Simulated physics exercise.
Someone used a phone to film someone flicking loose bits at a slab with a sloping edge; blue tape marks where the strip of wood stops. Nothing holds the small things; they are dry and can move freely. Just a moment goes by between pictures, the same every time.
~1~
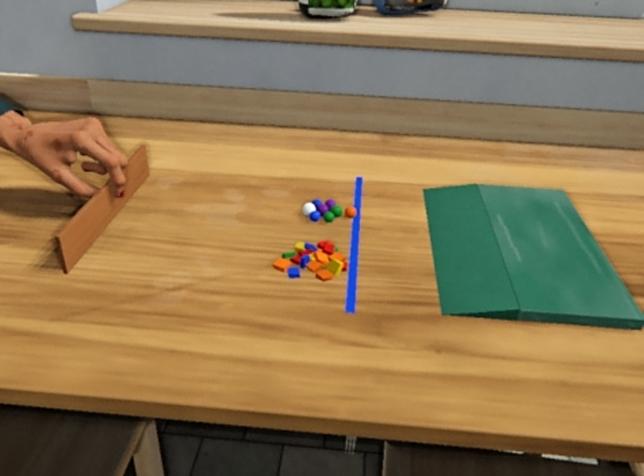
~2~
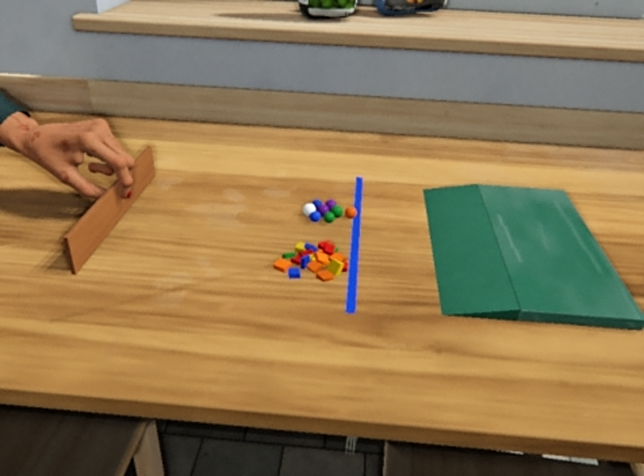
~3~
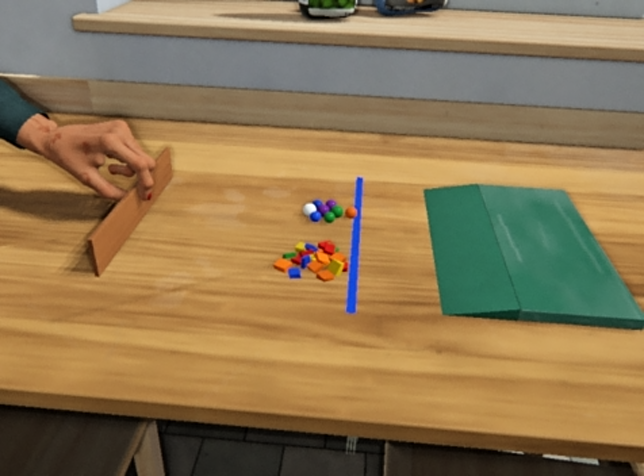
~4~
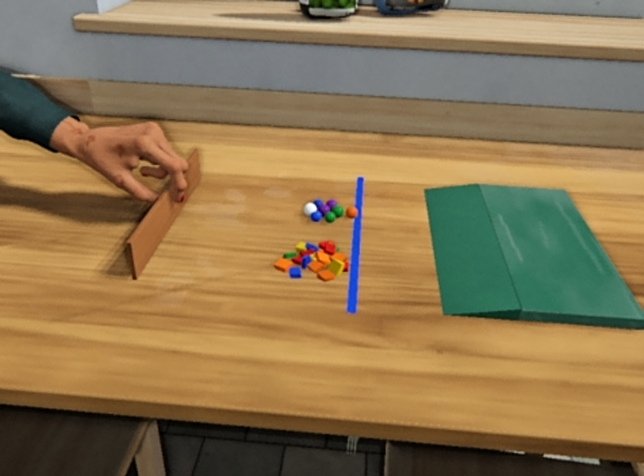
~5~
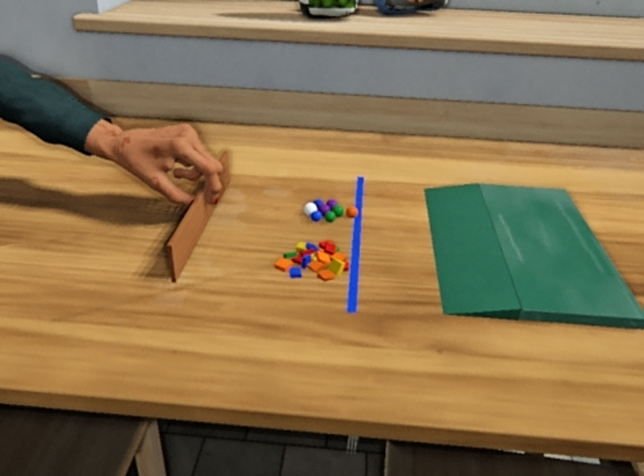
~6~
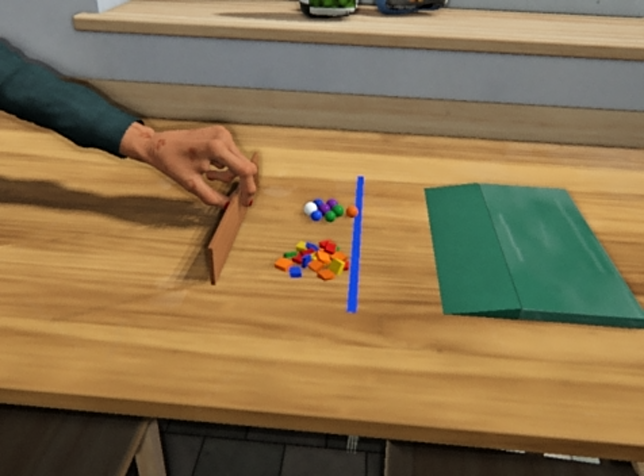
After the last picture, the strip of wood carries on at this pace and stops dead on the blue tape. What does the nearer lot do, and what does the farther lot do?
The nearer lot comes up short and the farther lot gets at least some up.
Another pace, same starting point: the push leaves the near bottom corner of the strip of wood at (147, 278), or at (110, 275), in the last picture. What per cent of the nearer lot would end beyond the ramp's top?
It comes out at around 0 per cent for the first one and around 0 per cent for the other.
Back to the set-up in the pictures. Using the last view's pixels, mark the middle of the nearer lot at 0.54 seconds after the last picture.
(433, 262) or thereabouts.
Then, 0.12 s later than the last frame, strip of wood still moving, near (309, 197); nearer lot every one short of the ramp; farther lot every one short of the ramp.
Then, 0.26 s later than the last frame, strip of wood stopped at the blue tape; nearer lot every one short of the ramp; farther lot roughly a quarter on the ramp, the larger part short of the ramp.
Then, 0.54 s later than the last frame, strip of wood stopped at the blue tape; nearer lot roughly a third on the ramp, roughly two thirds short of the ramp; farther lot every one past the top.
When it is over, strip of wood stopped at the blue tape; nearer lot not one past the top, roughly a third on the ramp, roughly two thirds short of the ramp; farther lot every one past the top.
